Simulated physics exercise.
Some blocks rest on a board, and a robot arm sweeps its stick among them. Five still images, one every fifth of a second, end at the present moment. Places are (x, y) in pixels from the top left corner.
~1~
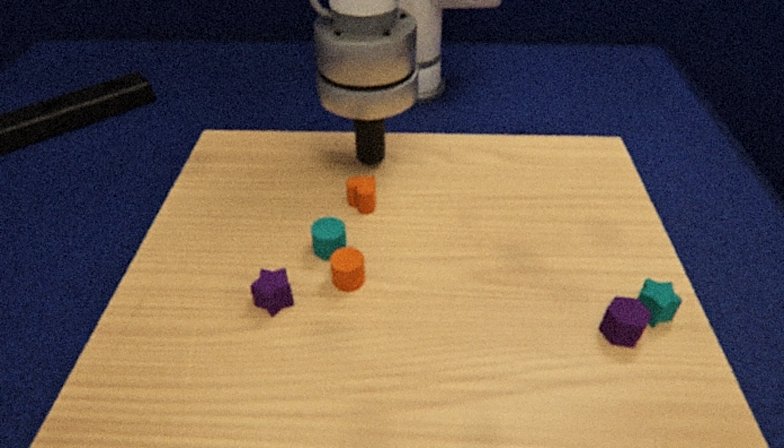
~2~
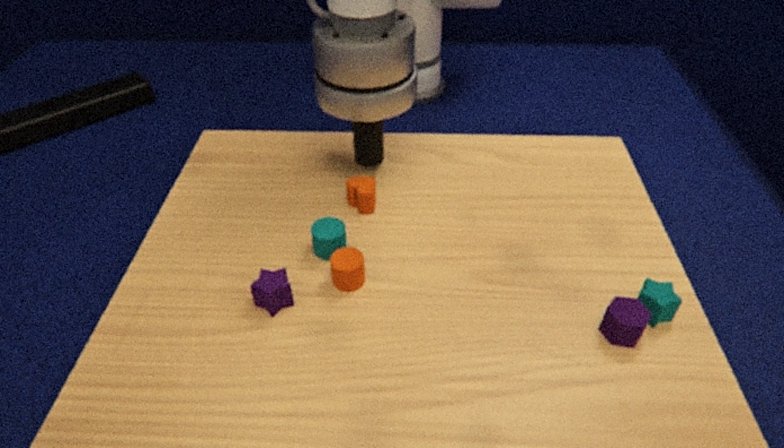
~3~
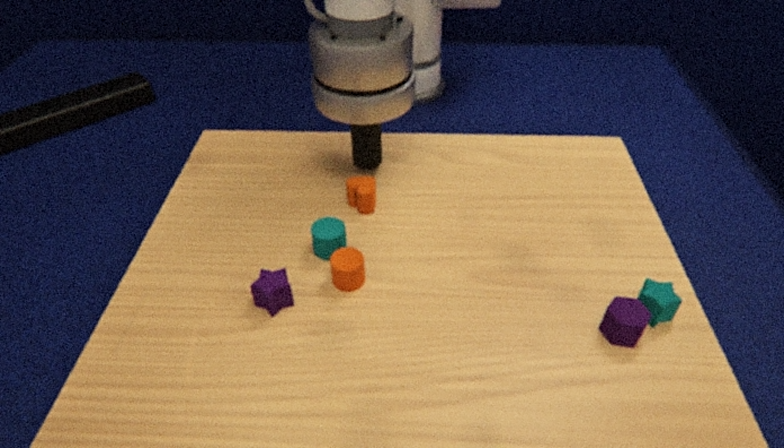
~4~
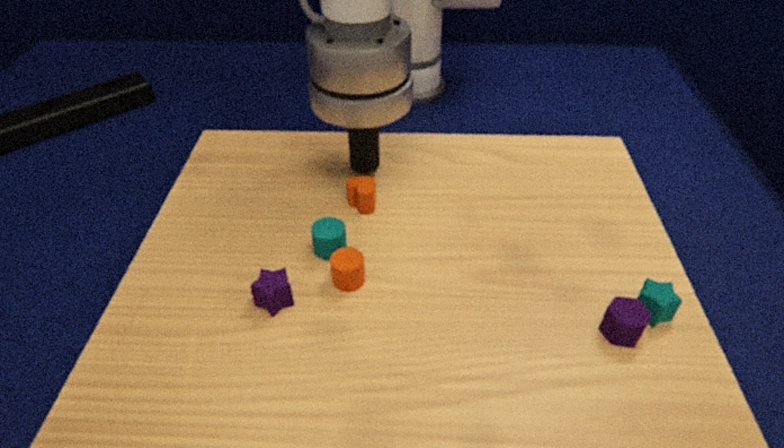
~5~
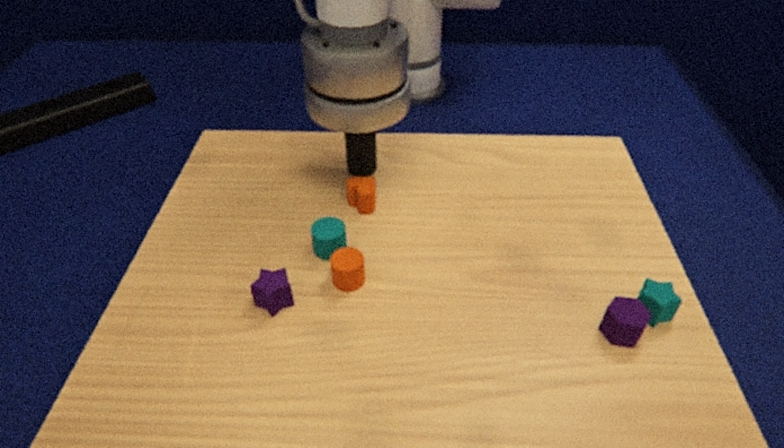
A pale wooden board lies on a dark blue surface, seen from above and in front by a still camera. An orange heart block, a turquoise cylinder and an orange cylinder sit left of centre, with a purple star at left and a purple block beside a turquoise star at right. The robot arm's black stick moves slightly nearer and left, close behind the orange heart, while the blocks stay still.
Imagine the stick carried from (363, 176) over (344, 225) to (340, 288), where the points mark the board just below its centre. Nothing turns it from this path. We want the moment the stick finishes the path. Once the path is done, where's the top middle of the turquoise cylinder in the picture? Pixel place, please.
The turquoise cylinder ends near (299, 272).
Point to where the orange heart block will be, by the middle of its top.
It is going to be at (373, 208).
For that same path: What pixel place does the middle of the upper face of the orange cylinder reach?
Its top centre is at about (358, 289).
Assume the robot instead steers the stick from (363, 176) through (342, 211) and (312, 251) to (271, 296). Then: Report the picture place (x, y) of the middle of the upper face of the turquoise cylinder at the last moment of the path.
It is at (317, 267).
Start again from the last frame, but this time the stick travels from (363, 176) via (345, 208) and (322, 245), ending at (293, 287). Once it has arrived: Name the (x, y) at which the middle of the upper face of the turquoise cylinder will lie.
At roughly (318, 283).
The first path, step by step. One third of the way, stick (349, 201); orange heart block (367, 200), turned 55° anticlockwise.
Two thirds of the way, stick (340, 238); turquoise cylinder (318, 246); orange heart block (373, 208), turned 85° anticlockwise.
At the end, stick (340, 281); purple star block (266, 281); turquoise cylinder (299, 272); orange cylinder (358, 289); orange heart block (373, 208), turned 85° anticlockwise.
